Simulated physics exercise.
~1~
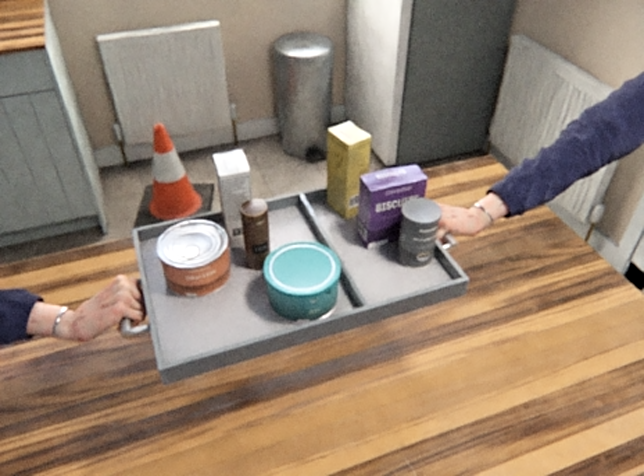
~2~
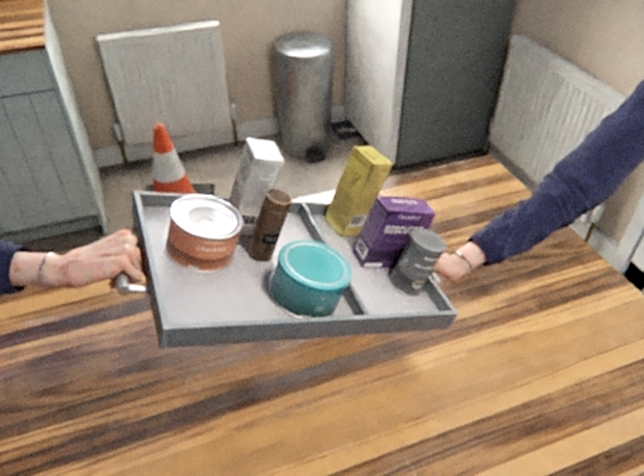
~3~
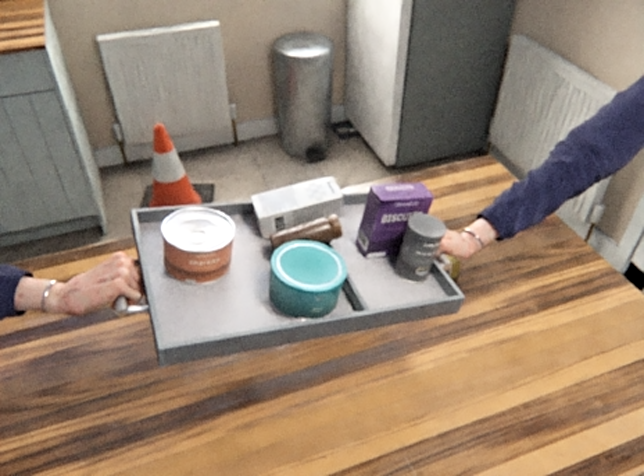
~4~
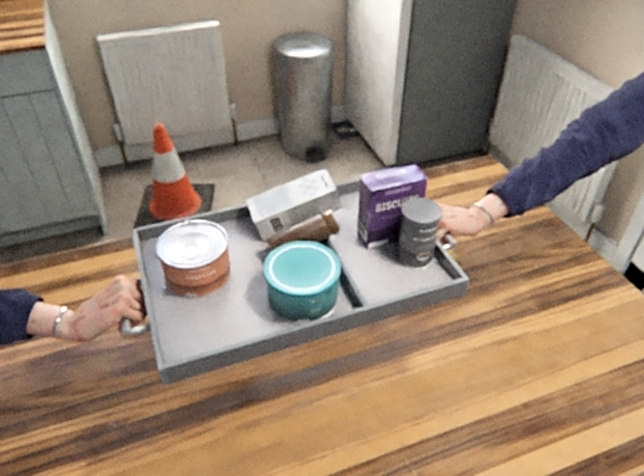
Two hands hold a grey tray above a striped wooden table in a kitchen, seen from above, with a traffic cone and a metal bin behind. On it stand an orange tub at the left, a turquoise tub near the middle, a white carton and brown shaker behind, and a yellow carton, purple packet and grey tin to the right. The hands tip the tray down to the right, and the tall cartons lean. The yellow carton goes off the tray, while the white carton and brown shaker topple. The tray returns level, leaving those two lying down and the others upright.
